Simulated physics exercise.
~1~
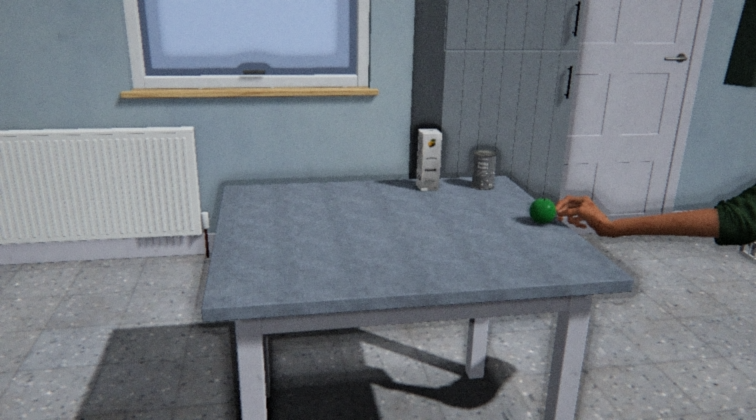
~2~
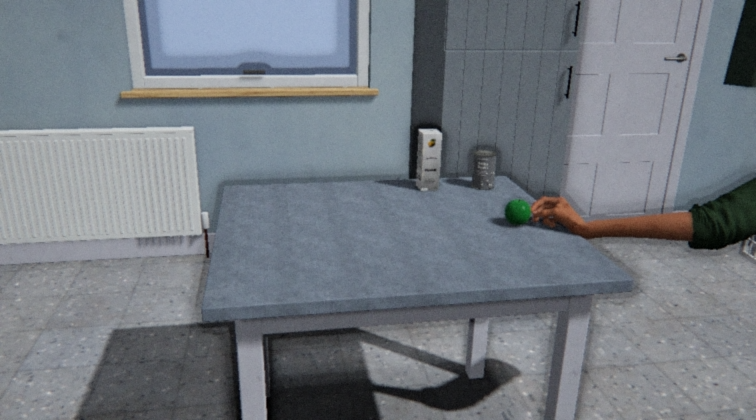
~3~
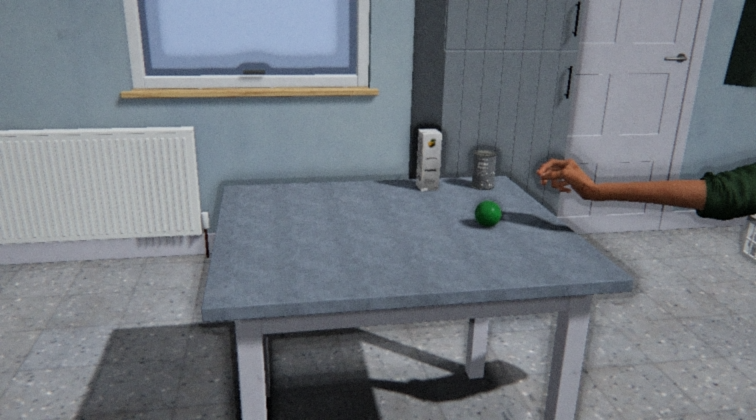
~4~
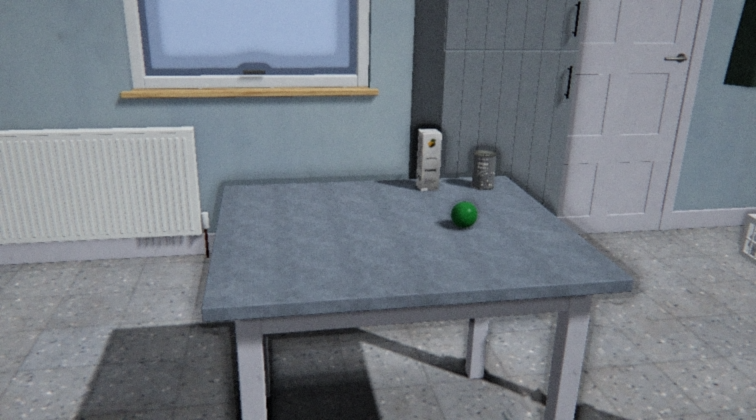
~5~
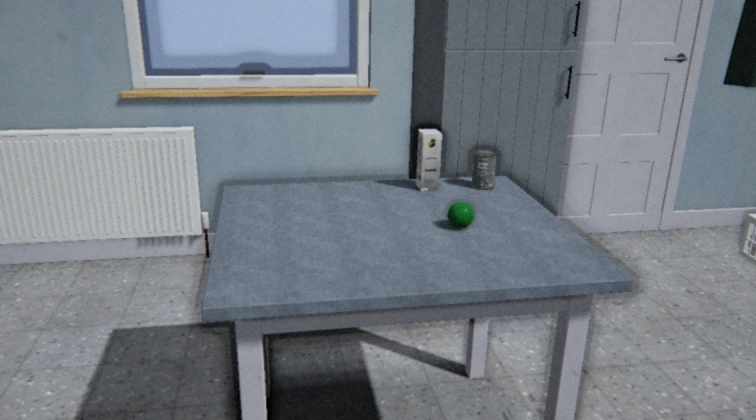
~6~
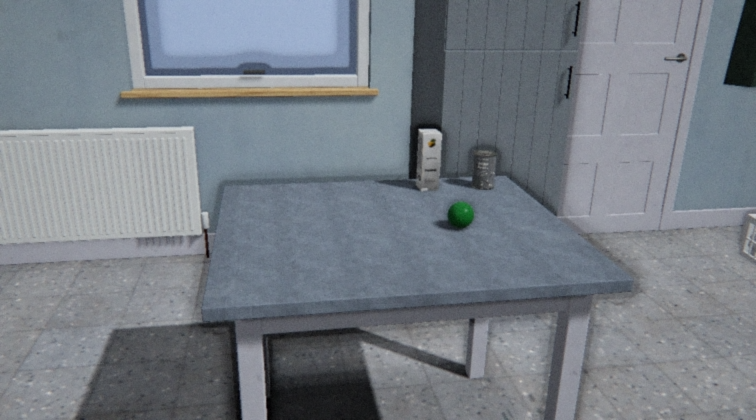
A green apple is moved left across a grey table by a hand reaching in from the right, which lets go and withdraws as the apple continues a short way, then rests on the tabletop in front of a white carton and a grey tin that stay put.
